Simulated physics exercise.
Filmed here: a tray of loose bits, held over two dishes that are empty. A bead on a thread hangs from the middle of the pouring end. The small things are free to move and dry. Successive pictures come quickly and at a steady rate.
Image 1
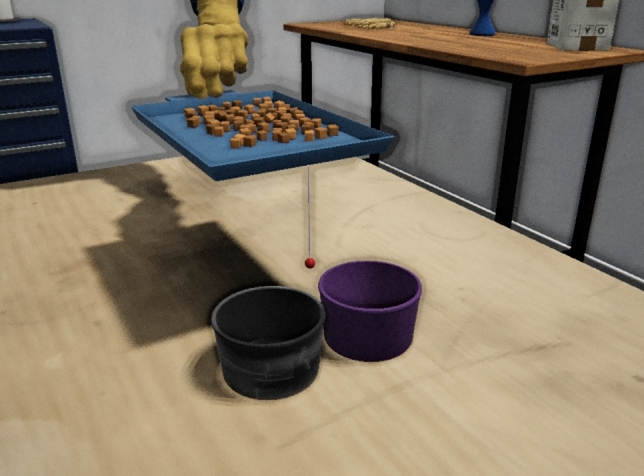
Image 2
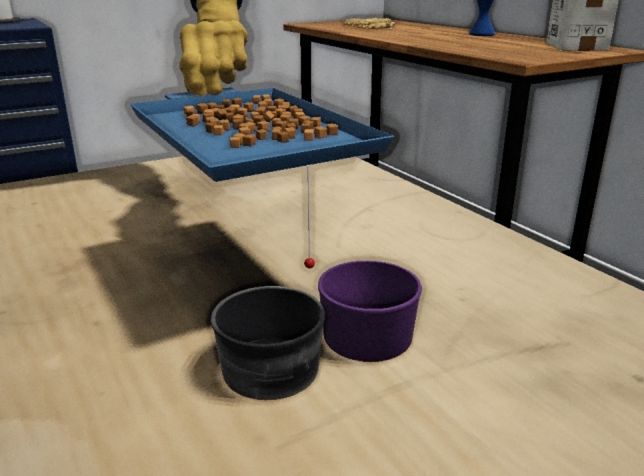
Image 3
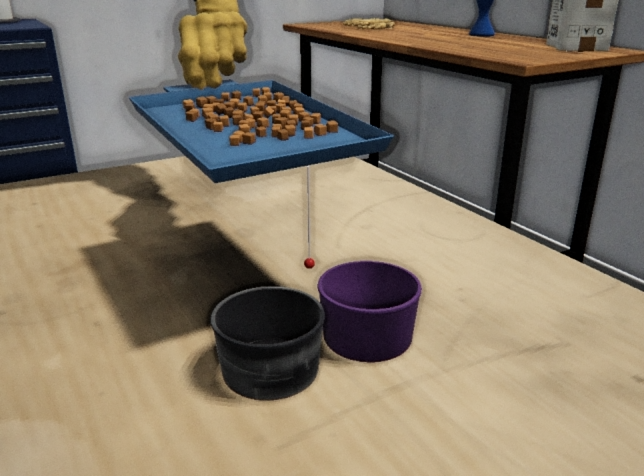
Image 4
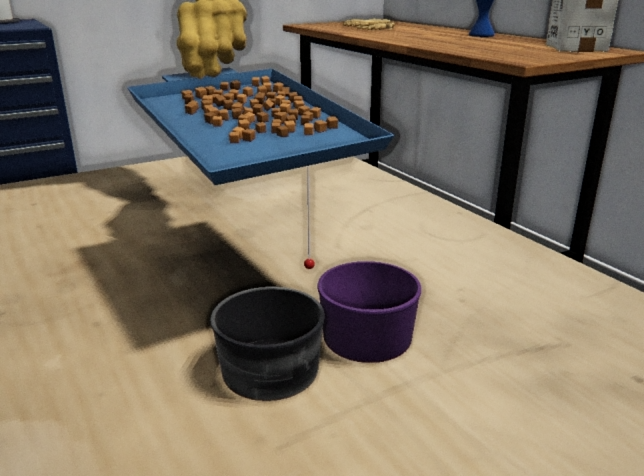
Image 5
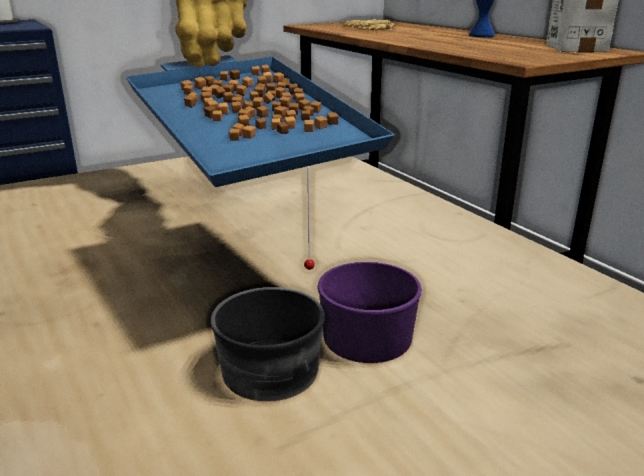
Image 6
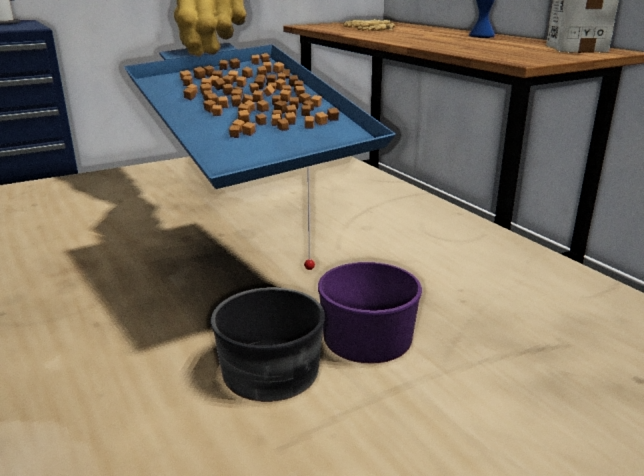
The video shows a yellow hand at the back of a blue tray of small brown cubes above an empty black dish and an empty purple dish; the tray's back rises slightly, tilting its front edge slightly down toward the left corner.
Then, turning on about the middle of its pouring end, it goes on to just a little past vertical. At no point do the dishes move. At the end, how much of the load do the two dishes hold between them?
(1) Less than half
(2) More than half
Option 2: More than half.
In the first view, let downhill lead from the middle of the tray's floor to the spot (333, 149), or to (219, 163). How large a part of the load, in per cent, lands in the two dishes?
The first try gives close to 50 percent; the next gives 50 percent.
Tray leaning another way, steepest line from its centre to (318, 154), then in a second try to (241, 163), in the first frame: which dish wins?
Well, the one to the right comes out on top first, then the one to the left.
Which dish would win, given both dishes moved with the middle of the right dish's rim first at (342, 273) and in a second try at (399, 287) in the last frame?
First try: The left-side dish; second try: The left-side dish.
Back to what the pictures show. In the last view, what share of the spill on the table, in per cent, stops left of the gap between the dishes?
90 per cent, roughly.
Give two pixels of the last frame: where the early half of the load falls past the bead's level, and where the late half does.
For the early half I get (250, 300), and for the late half (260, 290).
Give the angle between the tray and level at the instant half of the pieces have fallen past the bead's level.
At some 90 degrees.
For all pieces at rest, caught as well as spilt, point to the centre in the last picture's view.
Last view, resting centre - approx. (265, 367).
Shortly afterwards, tray tipped steeply; the bulk on the tray; a little in the left dish; only a few in the right dish; a little in the air.
Next, tray tipped right over; near a quarter on the tray; near half in the left dish; only a few in the right dish; near a quarter outside both; a little in the air.
Some moments later, tray tipped past a quarter turn; near two thirds in the left dish; a little in the right dish; near a quarter outside both.
In the end, tray tipped past a quarter turn; near two thirds in the left dish; a little in the right dish; near a quarter outside both.
